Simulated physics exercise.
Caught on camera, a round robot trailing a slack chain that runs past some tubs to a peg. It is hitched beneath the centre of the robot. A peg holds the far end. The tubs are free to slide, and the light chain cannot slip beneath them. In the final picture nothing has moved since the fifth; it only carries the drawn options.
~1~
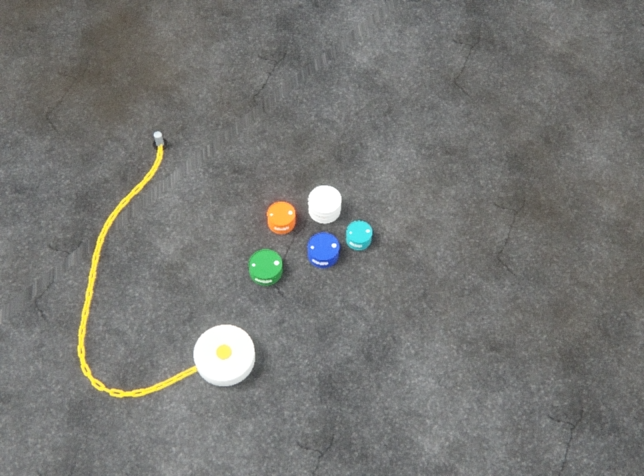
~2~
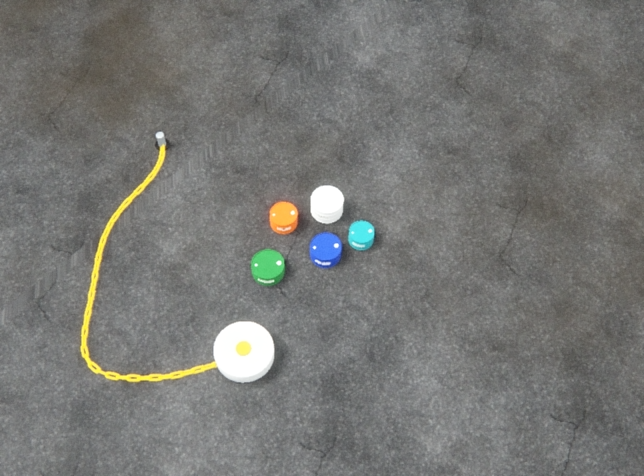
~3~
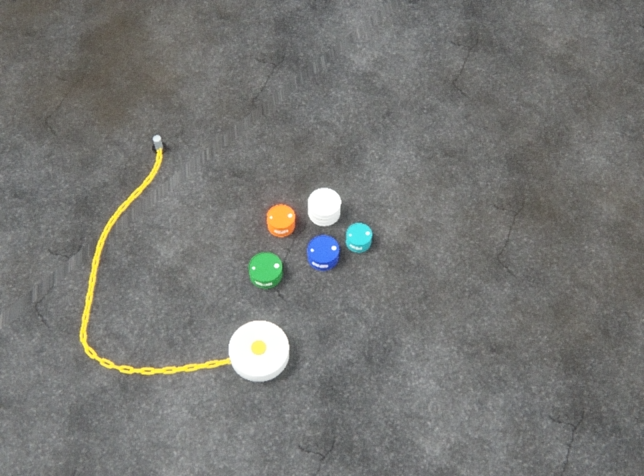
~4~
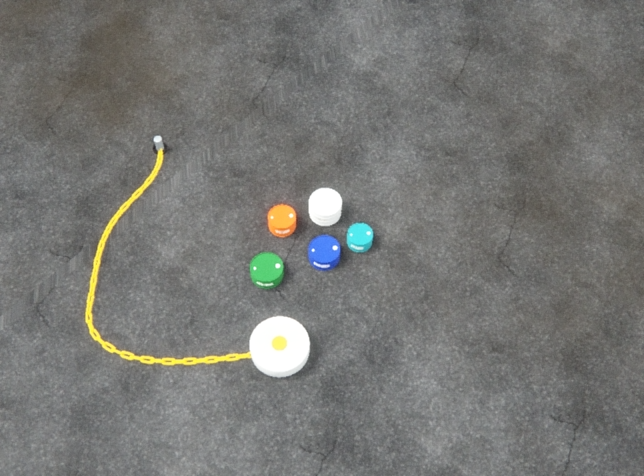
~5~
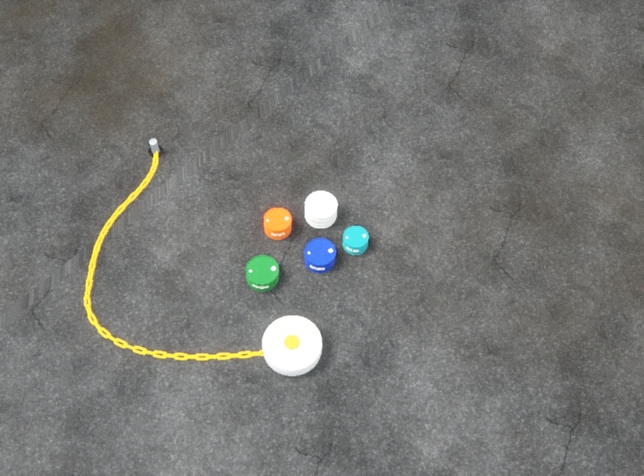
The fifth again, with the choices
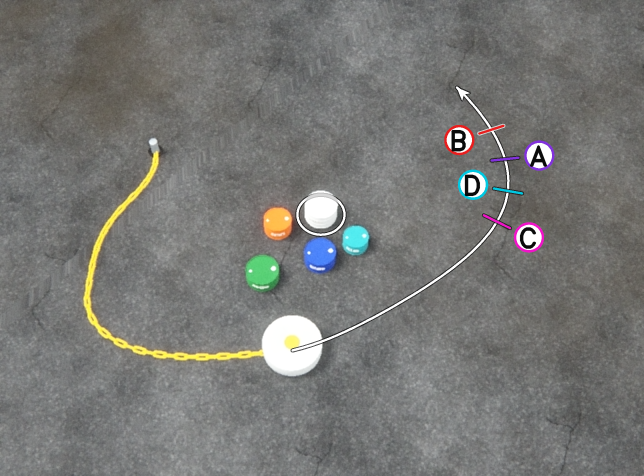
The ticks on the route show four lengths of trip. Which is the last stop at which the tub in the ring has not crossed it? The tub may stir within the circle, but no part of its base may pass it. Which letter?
C is the last safe stop.
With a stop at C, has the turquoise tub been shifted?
By then, no.
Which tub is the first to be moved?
The green tub.
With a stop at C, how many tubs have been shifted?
Three.
On the marked copy, A at (505, 159); B at (491, 130); C at (497, 222); D at (508, 191); the ring at (321, 214); the route from (293, 350) via (483, 240) to (457, 87).
With C. Early on, robot (378, 311); white tub (321, 210).
Further on, robot (451, 265); white tub (321, 210).
At the end, robot (499, 217); blue tub (323, 243); orange tub (277, 216); green tub (291, 239); white tub (321, 210); the white tub is still in its ring.
As for the rest, A drags the ringed tub to (327, 181); B drags the ringed tub to (326, 172); D drags the ringed tub to (324, 195).
